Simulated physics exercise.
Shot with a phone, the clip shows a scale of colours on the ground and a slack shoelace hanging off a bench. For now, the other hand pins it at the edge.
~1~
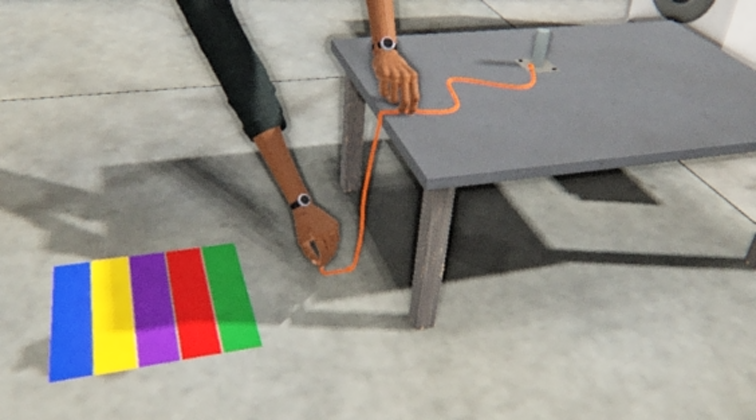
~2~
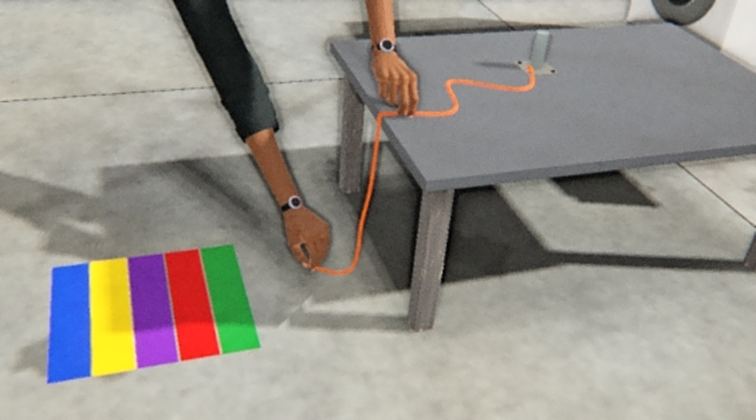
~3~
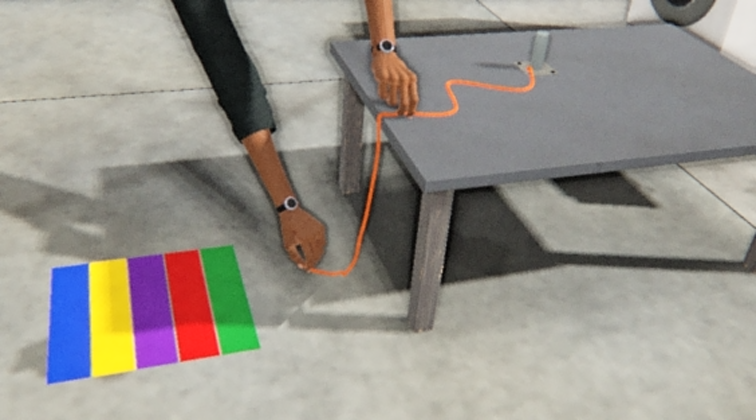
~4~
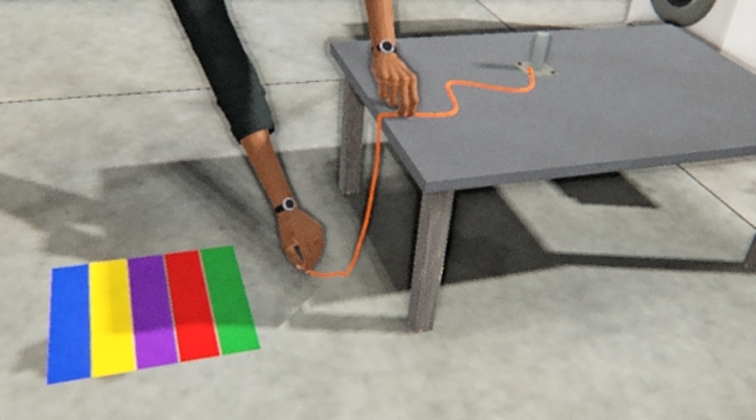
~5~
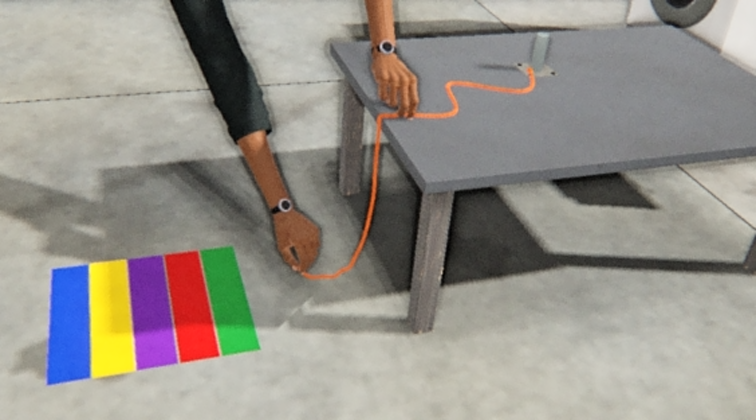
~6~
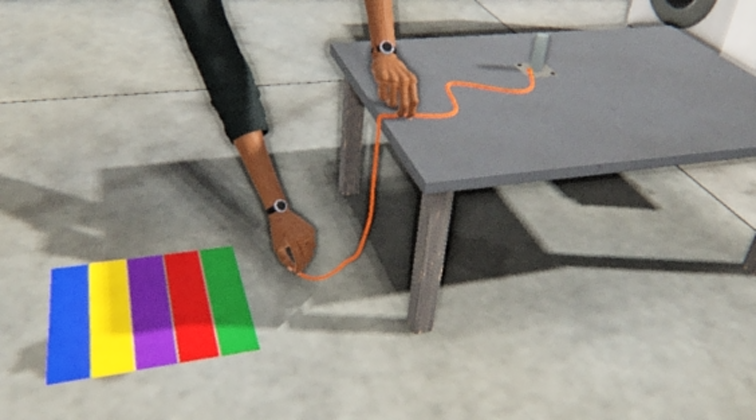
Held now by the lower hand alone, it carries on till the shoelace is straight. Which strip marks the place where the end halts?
The yellow strip does.
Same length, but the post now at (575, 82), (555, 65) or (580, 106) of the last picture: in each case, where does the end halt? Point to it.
Near (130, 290), (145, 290) and (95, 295).
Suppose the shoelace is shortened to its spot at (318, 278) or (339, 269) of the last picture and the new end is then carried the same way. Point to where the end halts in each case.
It would be at (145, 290) in the first case and at (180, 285) in the second.
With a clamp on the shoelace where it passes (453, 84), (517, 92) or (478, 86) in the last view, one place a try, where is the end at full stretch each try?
In order: (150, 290), then (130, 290), then (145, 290).
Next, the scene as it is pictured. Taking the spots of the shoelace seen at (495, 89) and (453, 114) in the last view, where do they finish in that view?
The first moves to (464, 85), the second to (366, 109).
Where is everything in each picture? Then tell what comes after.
End (319, 263); green (238, 328); red (198, 335); purple (157, 341); yellow (114, 348); blue (71, 355), in the first picture.
End (310, 266); shoelace through (533, 83) (466, 82) (456, 107) (383, 117) (370, 190) (356, 257), in the second picture.
End (305, 267), in the third picture.
End (303, 268); shoelace through (533, 84) (466, 83) (456, 108) (383, 118) (372, 191) (355, 257), in the fourth picture.
End (299, 269), in the fifth picture.
End (295, 269); shoelace through (532, 85) (466, 84) (456, 109) (382, 119) (373, 192) (354, 258), in the sixth picture.
Soon after, end near (167, 287); over purple.
Then, end near (126, 293); over yellow.
At full stretch, end near (102, 296); over yellow. The end stops over the yellow strip.
